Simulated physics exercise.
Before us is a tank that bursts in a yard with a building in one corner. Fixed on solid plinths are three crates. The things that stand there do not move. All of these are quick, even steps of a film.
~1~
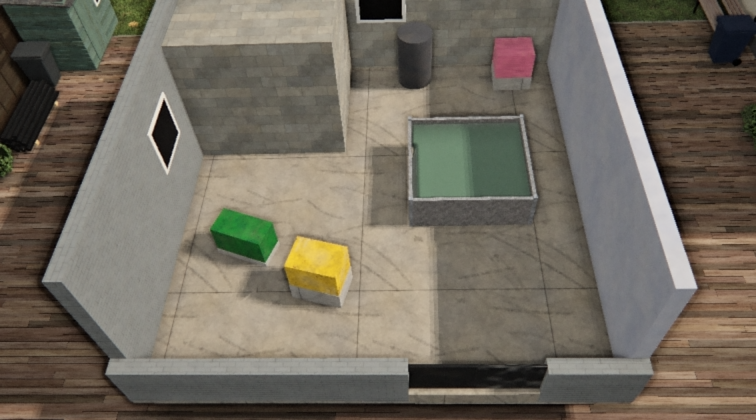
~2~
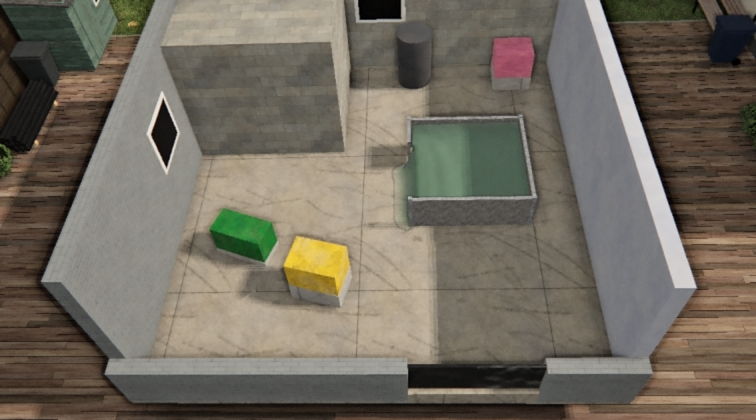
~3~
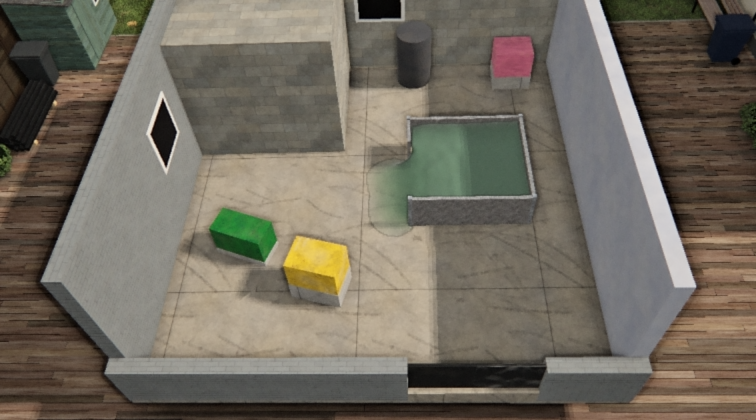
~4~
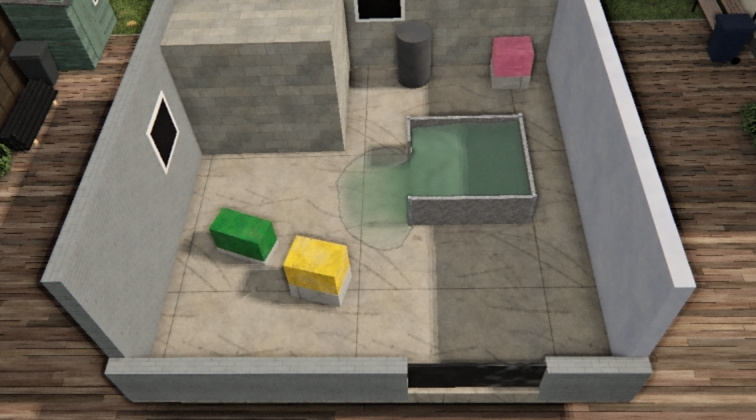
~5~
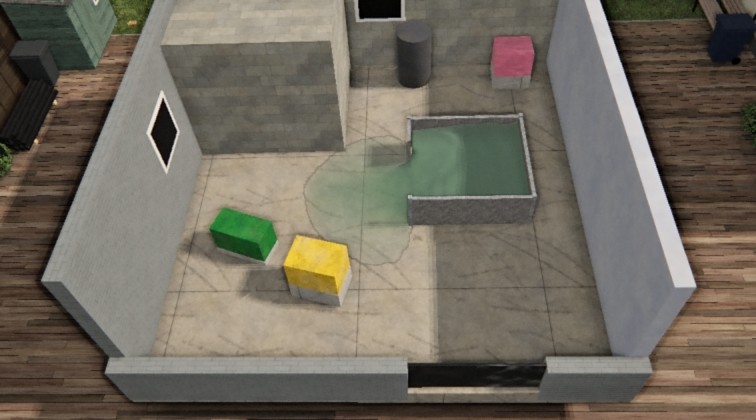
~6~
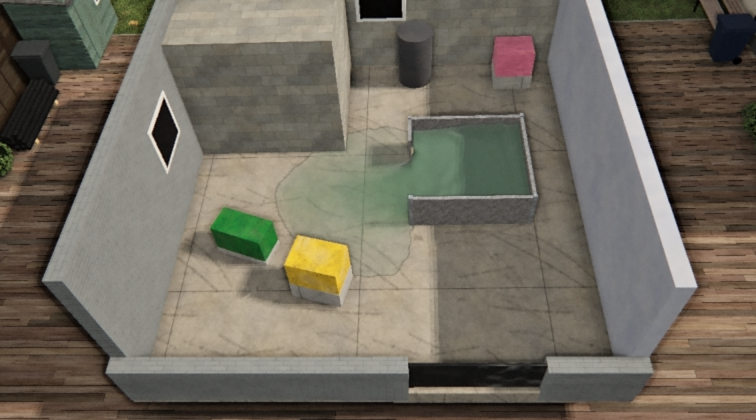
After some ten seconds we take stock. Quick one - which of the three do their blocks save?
Green crate wet, yellow crate saved, pink crate saved.
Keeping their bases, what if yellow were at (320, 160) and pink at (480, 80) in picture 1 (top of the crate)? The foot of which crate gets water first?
My guess is the one in yellow.
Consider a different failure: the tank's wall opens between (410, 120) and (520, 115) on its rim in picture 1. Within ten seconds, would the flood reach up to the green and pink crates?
In that case the green one is never flooded and the pink one is flooded.
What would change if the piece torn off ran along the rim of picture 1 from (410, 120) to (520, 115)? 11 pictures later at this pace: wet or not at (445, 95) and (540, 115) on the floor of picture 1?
Going point by point, the first is waterlogged and the second is waterlogged.
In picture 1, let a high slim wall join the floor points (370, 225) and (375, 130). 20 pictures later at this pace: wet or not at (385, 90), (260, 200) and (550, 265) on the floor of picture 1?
As listed: Flooded, wet, clear.
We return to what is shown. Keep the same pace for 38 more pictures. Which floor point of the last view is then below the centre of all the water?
Near (317, 235) in the last view.
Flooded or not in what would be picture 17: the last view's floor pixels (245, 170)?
That point would be inundated.
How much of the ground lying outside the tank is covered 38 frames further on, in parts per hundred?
My best guess is some 60 %.
A moment on, water covers 25 % of the floor; the green crate water round its plinth, the yellow crate water round its plinth, the pink crate not reached.
Next, water covers 40 % of the floor; the green crate water round its plinth, the yellow crate water round its plinth, the pink crate not reached.
Then, water covers 45 % of the floor; the green crate water round its plinth, the yellow crate water round its plinth, the pink crate not reached.
Later, water covers 60 % of the floor; the green crate water round its plinth, the yellow crate water round its plinth, the pink crate not reached.
In the end, water covers 90 % of the floor; the green crate was topped, the yellow crate stayed above the water, the pink crate stayed above the water.
